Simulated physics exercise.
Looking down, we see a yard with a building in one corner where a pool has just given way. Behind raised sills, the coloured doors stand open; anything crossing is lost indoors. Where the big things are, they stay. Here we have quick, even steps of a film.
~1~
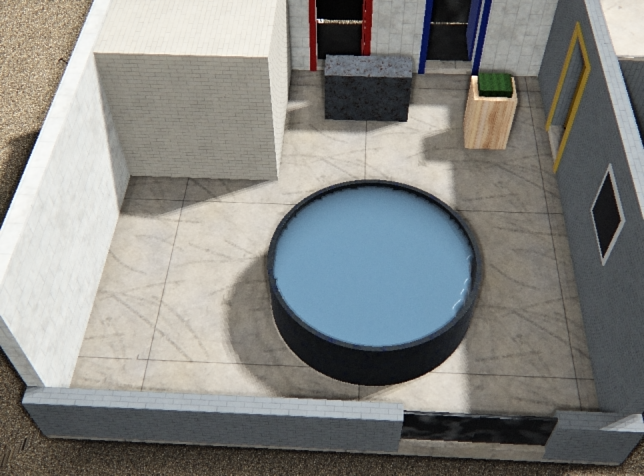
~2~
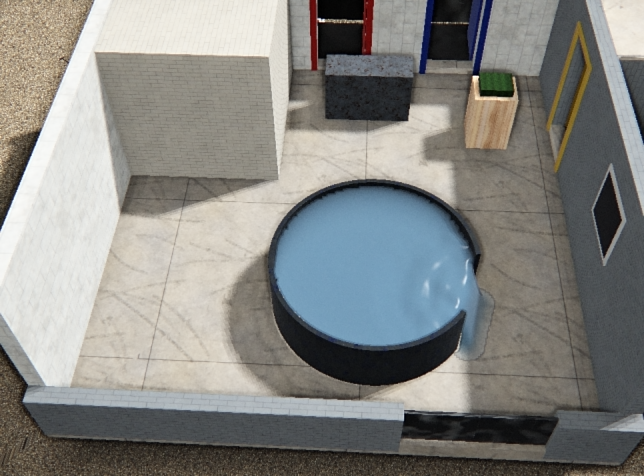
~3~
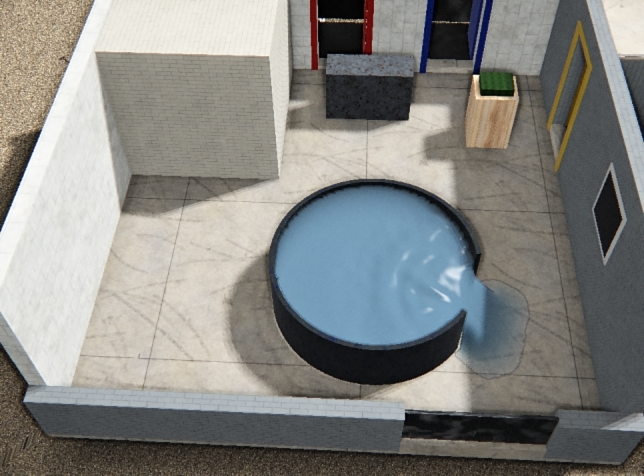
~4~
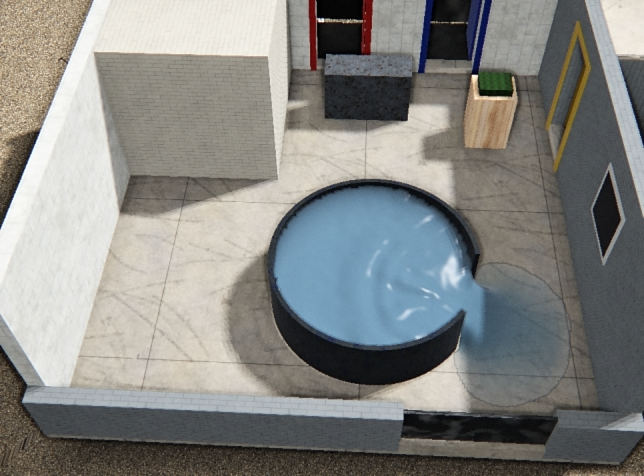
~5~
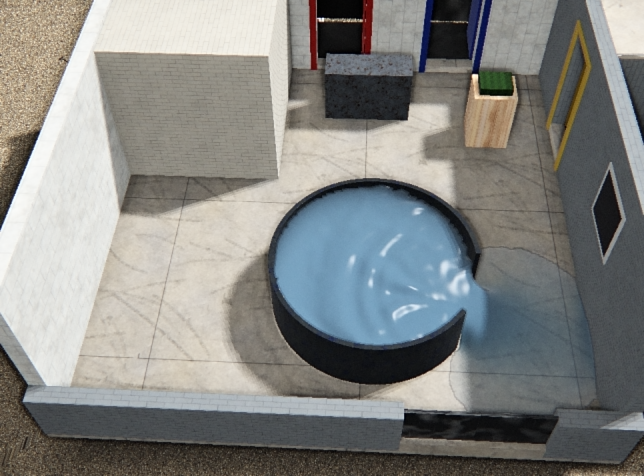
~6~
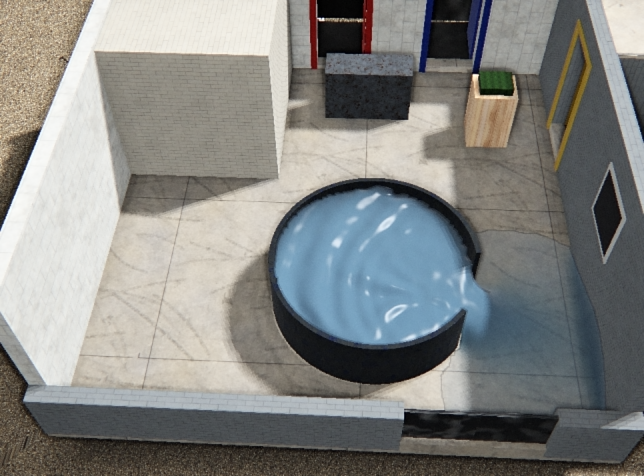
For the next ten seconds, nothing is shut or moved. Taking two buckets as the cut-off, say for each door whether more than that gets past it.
Door by door: The red door exceeds it; the blue door does not exceed it; the yellow door does not exceed it.
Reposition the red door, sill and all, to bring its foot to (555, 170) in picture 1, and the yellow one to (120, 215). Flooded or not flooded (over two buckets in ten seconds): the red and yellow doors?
The red one takes less; the yellow one stays under.
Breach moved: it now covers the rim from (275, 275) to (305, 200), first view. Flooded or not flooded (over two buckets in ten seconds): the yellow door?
In short: Yellow falls short.
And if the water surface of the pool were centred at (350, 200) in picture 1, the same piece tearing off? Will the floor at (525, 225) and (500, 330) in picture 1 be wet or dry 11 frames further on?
In turn: Wet, awash.
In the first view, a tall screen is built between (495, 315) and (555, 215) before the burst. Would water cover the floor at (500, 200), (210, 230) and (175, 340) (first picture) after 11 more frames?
Lab note - point 1: Inundated; point 2: Parched; point 3: Parched.
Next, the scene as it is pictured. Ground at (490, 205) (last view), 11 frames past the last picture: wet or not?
At that place: Under water.
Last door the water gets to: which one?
I pick the one in red.
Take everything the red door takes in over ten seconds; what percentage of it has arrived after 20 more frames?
Some 0 in a hundred.
A moment on, water covers 15 % of the floor; the red door not reached, the blue door not reached, the yellow door not reached.
Next, water covers 30 % of the floor; the red door not reached, the blue door not reached, the yellow door wet at the sill, nothing in.
Then, water covers 60 % of the floor; the red door not reached, the blue door wet at the sill, nothing in, the yellow door wet at the sill, nothing in.
Later, water covers 90 % of the floor; the red door wet at the sill, nothing in, the blue door wet at the sill, nothing in, the yellow door wet at the sill, nothing in.
In the end, water covers 100 % of the floor; the red door far over two buckets in, the blue door wet at the sill, nothing in, the yellow door wet at the sill, nothing in.
